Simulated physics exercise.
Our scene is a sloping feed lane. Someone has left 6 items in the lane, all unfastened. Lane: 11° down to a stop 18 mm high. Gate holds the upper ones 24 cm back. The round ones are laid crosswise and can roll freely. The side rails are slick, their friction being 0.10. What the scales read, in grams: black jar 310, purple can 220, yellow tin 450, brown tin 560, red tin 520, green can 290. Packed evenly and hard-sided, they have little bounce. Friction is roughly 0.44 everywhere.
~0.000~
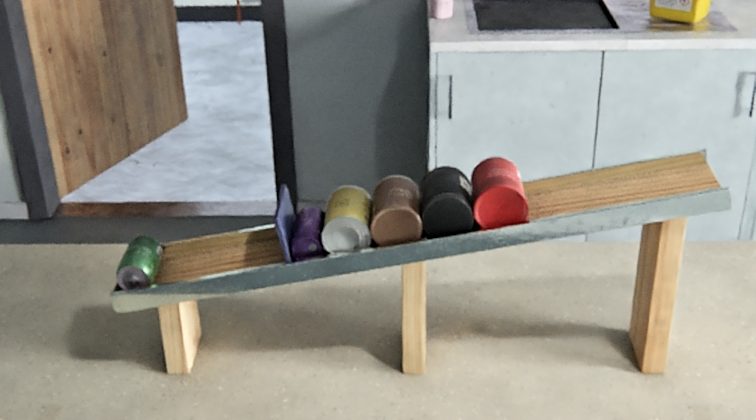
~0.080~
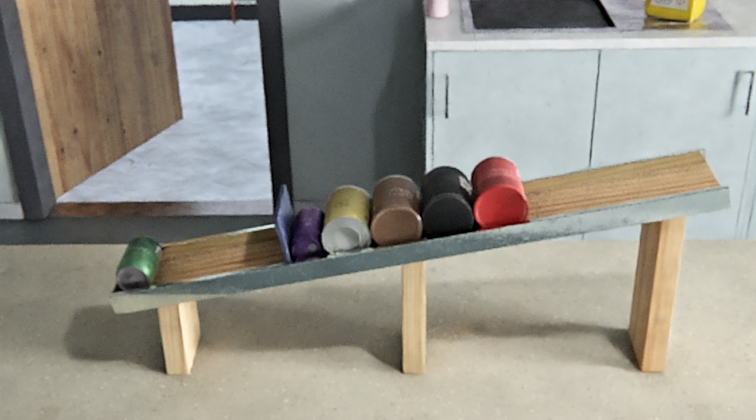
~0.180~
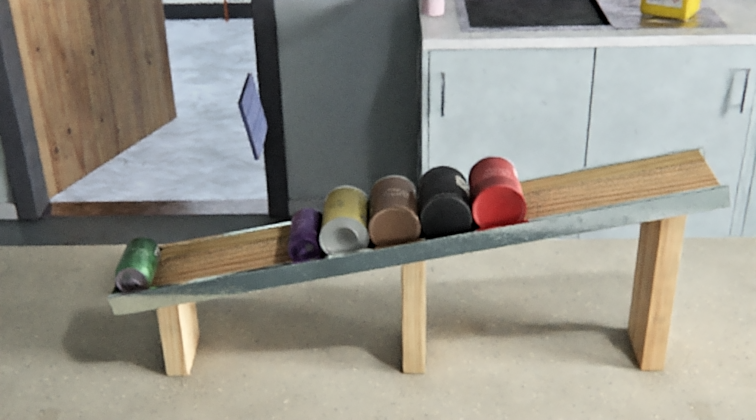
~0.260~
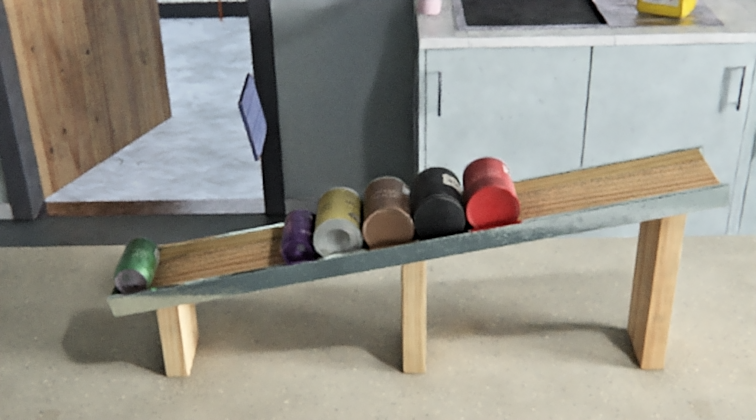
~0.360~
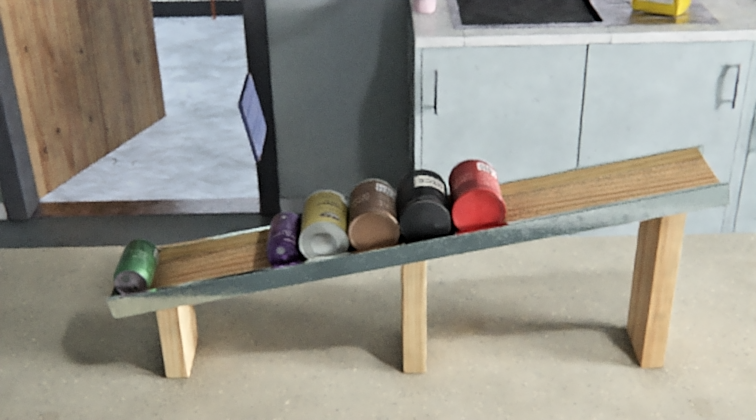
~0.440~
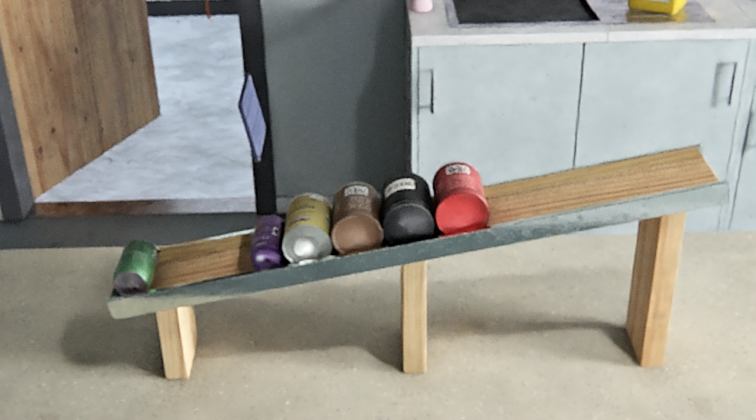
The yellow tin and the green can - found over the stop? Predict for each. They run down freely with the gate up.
Prediction: The yellow tin is not over the stop, the green can is over the stop.
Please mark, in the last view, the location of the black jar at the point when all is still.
Around (268, 237).
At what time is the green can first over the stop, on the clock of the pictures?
Time: Roughly 0.9 s.
Around 0.54 s, leader 19 cm from the stop; yellow tin near (283, 235); green can near (136, 268).
Around 0.74 s, leader 7 cm from the stop; yellow tin near (211, 249); green can near (136, 268).
Around 0.84 s, leader 4 cm from the stop; yellow tin near (198, 252); green can near (118, 262).
Around 1.04 s, green can now over the stop; yellow tin near (173, 257); purple can not moving.
Finally (1.5 s), over the stop, green can; the other 5 in the lane. In the last view, yellow tin near (173, 256).
